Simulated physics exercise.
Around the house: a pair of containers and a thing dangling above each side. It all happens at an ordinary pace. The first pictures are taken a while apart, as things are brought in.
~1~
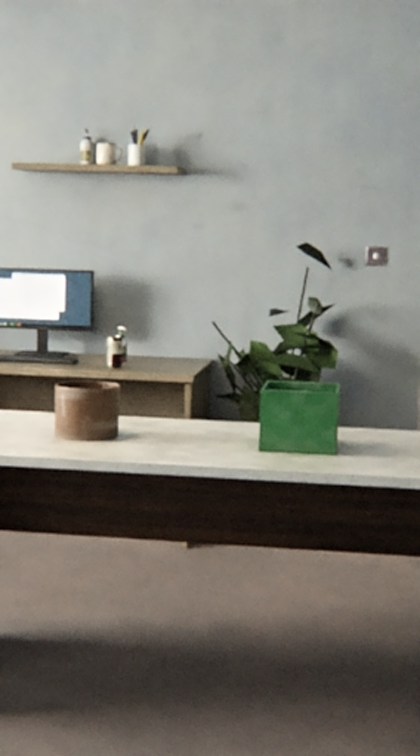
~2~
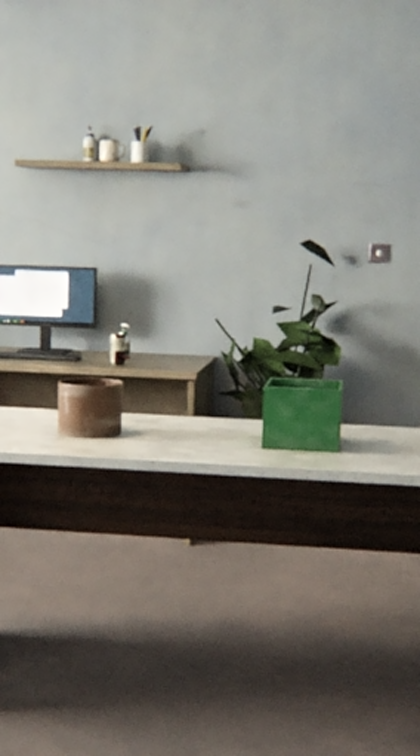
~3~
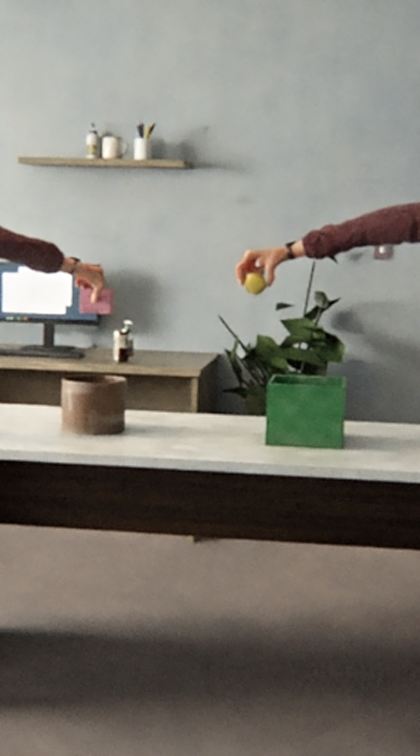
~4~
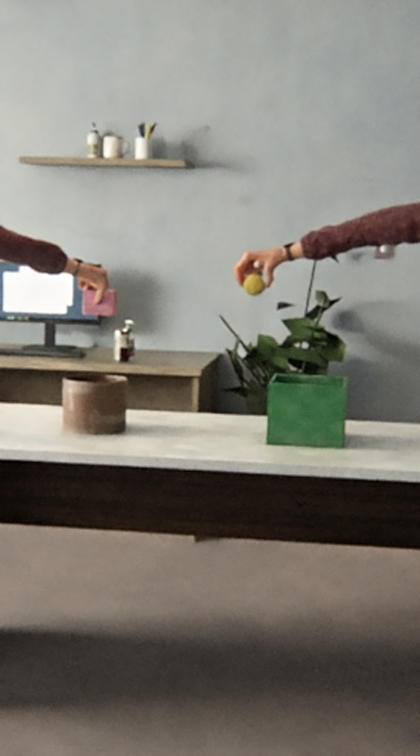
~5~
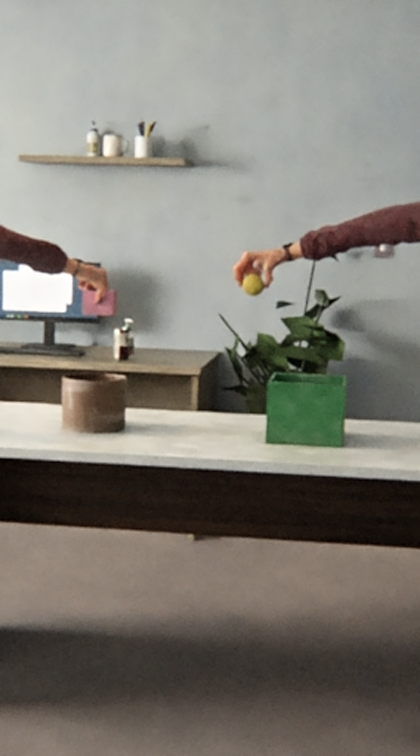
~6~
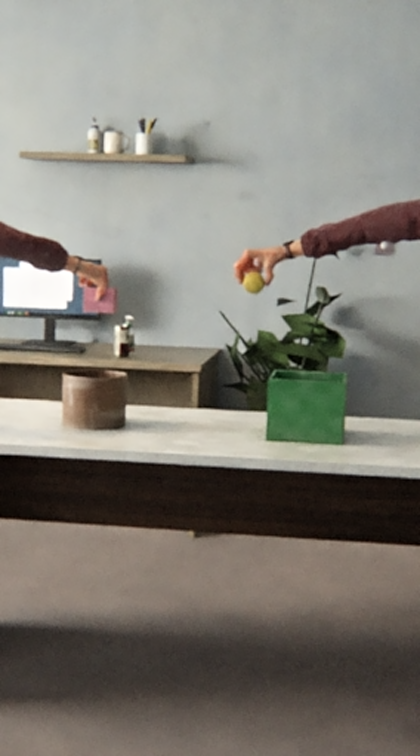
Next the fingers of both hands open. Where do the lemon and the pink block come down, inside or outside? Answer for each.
In the end the lemon misses and the pink block lands inside.
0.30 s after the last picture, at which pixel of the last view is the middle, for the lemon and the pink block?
About (250, 402), and the other about (98, 411).
Then, 0.16 s after the last picture, lemon moved about its own width near (253, 309); pink block moved about its own width near (100, 325).
Then, 0.24 s after the last picture, lemon falling near (251, 354); pink block falling near (99, 370).
Then, 0.30 s after the last picture, lemon falling near (250, 403); pink block down below near (98, 411).
At rest, the lemon falls beside it, near (249, 423); the pink block is caught, near (98, 410).
